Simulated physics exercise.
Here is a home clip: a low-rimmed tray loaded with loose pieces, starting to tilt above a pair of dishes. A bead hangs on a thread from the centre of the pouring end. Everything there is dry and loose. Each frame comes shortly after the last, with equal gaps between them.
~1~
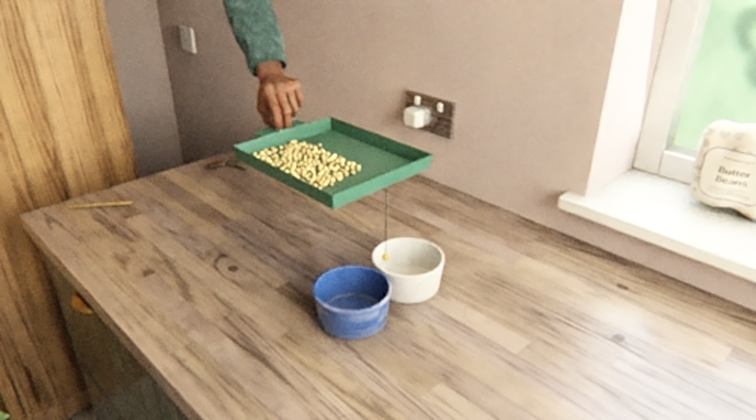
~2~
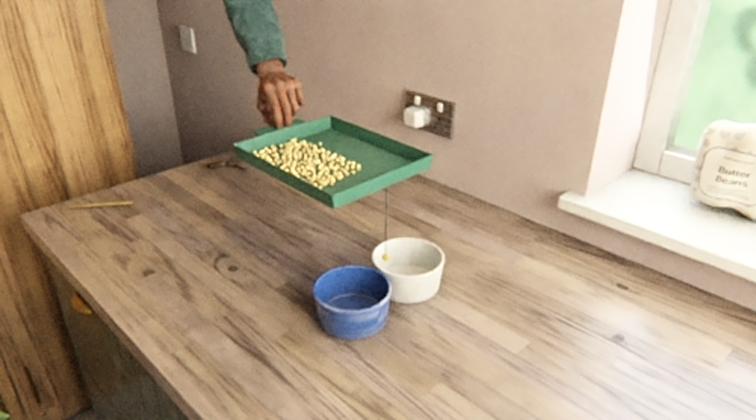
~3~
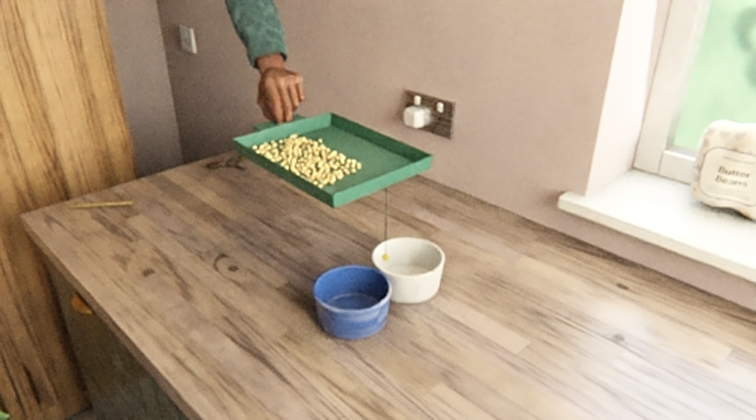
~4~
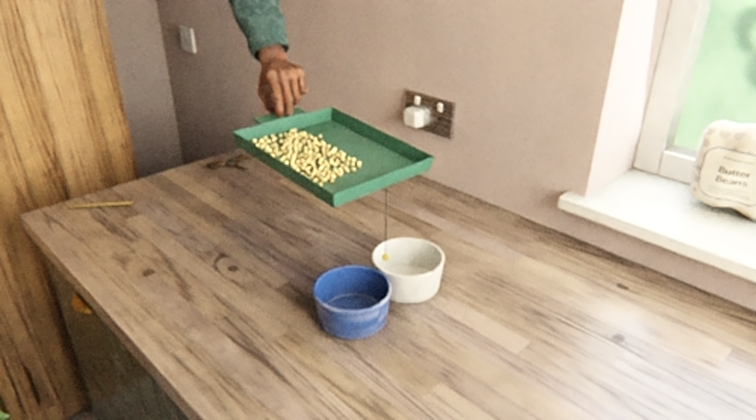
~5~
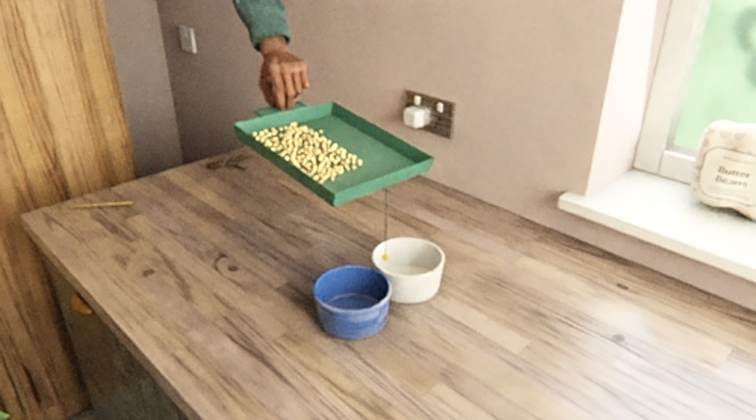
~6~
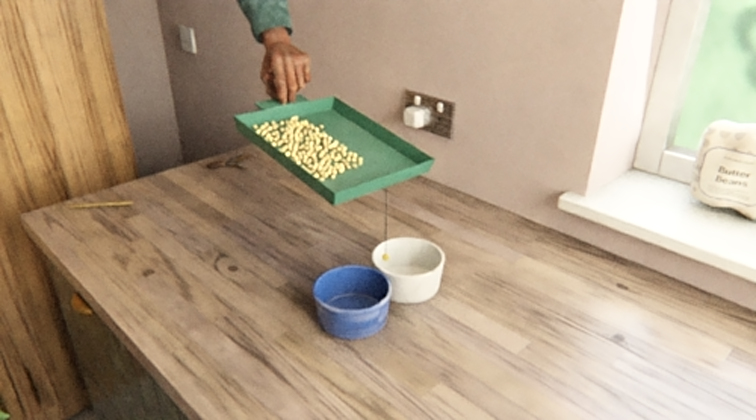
A green tray of pale beans slowly tilted as a hand raised its far end above a blue dish and a white dish on a wooden worktop, while the beans stayed bunched together.
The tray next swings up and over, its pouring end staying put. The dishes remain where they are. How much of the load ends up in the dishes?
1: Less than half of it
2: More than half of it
(2) More than half of it.
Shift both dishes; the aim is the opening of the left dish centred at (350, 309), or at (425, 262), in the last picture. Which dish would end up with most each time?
Try 1: The dish at right; try 2: The dish at left.
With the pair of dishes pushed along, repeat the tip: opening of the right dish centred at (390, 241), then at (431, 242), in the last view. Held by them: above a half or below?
Short of half and then the bulk of it.
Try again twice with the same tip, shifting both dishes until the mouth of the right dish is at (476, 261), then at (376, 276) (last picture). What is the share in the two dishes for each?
30 per cent the first time, 0 per cent the second time.
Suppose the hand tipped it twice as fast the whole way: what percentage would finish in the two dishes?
Close to 70 in a hundred.
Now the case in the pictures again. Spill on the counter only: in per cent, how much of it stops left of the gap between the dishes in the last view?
That's roughly 0 per cent of the pieces.
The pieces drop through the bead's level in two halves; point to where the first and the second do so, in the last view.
I'd place the first part at (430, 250) and the rest at (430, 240).
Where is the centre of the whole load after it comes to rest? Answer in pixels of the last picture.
Centre at rest, last view: Approx. (421, 284).
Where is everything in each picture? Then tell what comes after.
Corners of the pouring end (333, 194) and (430, 154), level; middle of the load (301, 164), soya beans; left dish (379, 316); right dish (434, 282); bead on its thread (385, 257), in the first frame.
Corners of the pouring end (333, 193) and (430, 155), level; middle of the load (301, 163), in the second frame.
Corners of the pouring end (334, 193) and (430, 155), tipped barely, lowest at the right corner; middle of the load (301, 160), in the third frame.
Corners of the pouring end (334, 192) and (431, 156), tipped a little, lowest at the right corner; middle of the load (302, 155), in the fourth frame.
Corners of the pouring end (335, 192) and (431, 157), tipped a little, lowest at the right corner; middle of the load (302, 151), in the fifth frame.
Corners of the pouring end (336, 191) and (432, 159), tipped a little, lowest at the right corner; middle of the load (303, 147); left dish (379, 316); right dish (434, 282), in the sixth frame.
Just after the last frame, tray tipped steeply; every one on the tray.
A moment on, tray tipped right over; almost all on the tray; just a few in the right dish; just a few outside both; about a tenth in the air.
Further on, tray tipped past a quarter turn; roughly two thirds in the right dish; roughly a quarter outside both.
When it is over, tray tipped past a quarter turn; not one in the left dish; roughly two thirds in the right dish; roughly a quarter outside both.
